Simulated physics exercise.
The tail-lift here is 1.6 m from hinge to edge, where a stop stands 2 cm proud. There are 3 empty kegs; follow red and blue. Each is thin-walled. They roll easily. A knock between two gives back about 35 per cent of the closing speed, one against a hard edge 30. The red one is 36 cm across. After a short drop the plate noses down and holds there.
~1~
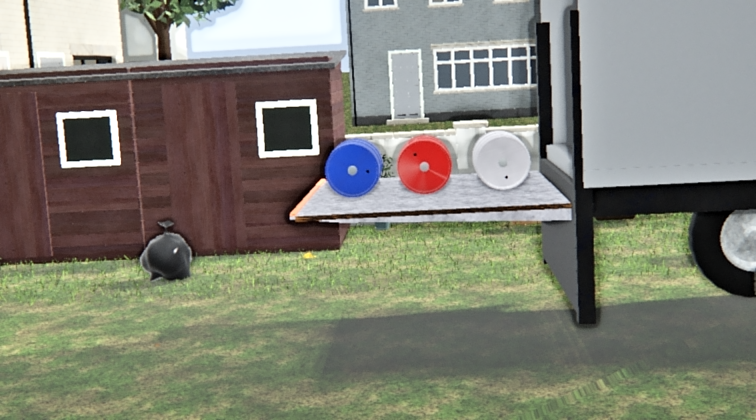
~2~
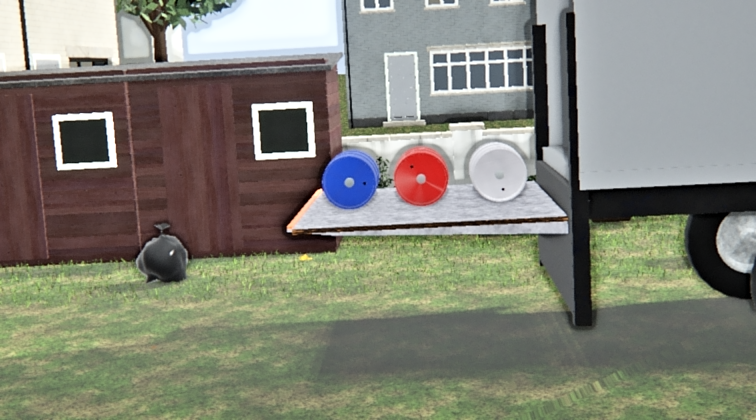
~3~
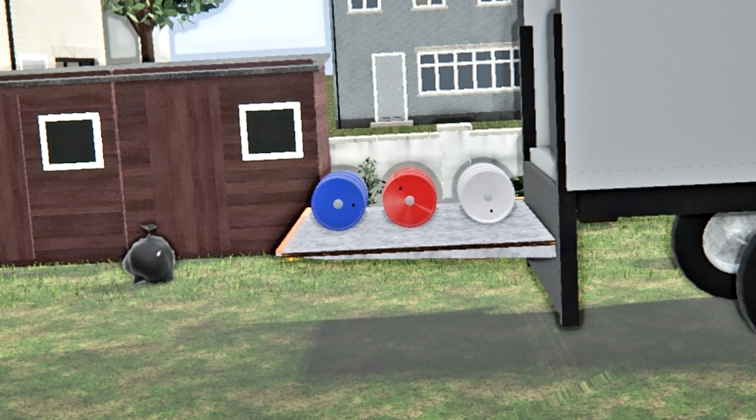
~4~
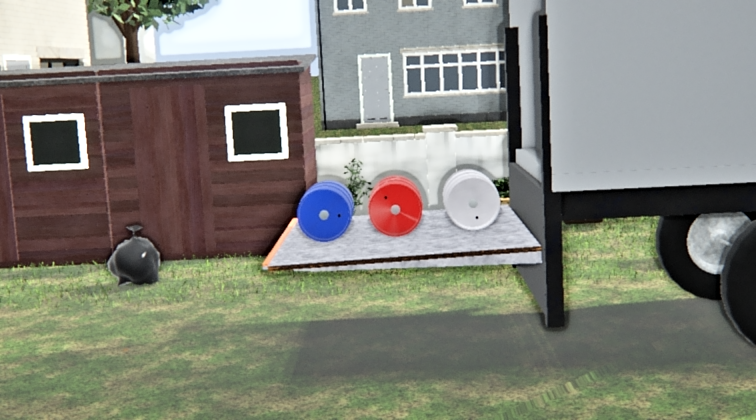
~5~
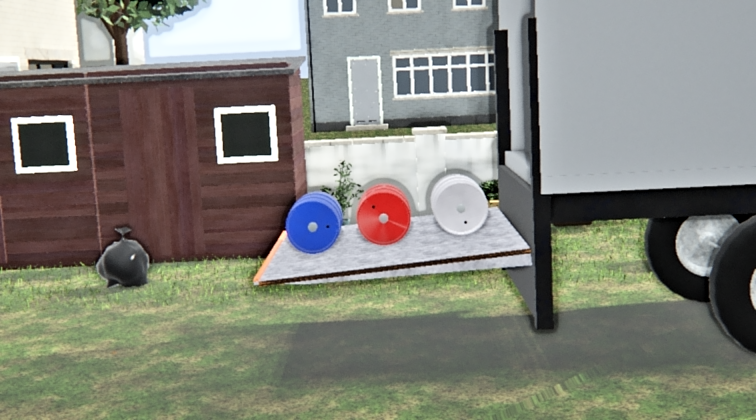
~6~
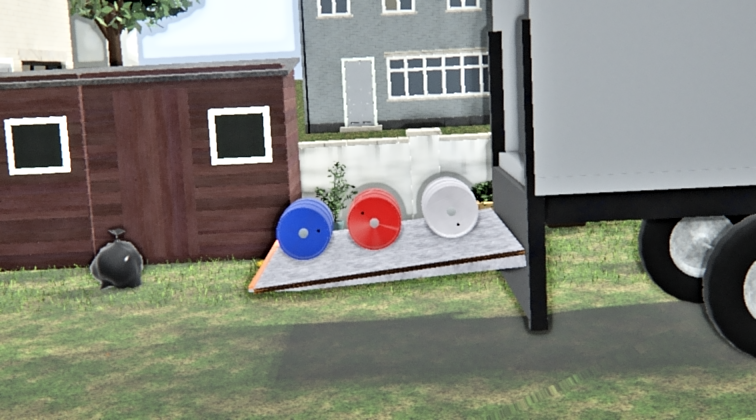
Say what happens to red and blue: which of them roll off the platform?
The red keg jumps the stop, the blue rolls off the plate.
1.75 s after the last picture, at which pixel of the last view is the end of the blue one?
At about (198, 336).
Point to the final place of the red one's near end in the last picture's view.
Around (248, 334).
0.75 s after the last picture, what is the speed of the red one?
Roughly 0.5 m/s.
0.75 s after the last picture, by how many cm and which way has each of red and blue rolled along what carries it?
Red 25 left, blue 25 left.
Then, 0.8 s after the last picture, red is on the plate, 50 cm from the stop, rolling left; blue is on the plate, 5 cm from the stop, rolling left; 0 of 3 are off.
Then, 1.8 s after the last picture, red is over the stop and falling; blue is off the lift, on the ground; 2 of 3 are off.
At rest (5.3 s after the last picture), red is on the ground; blue is on the ground; 3 of 3 are off.
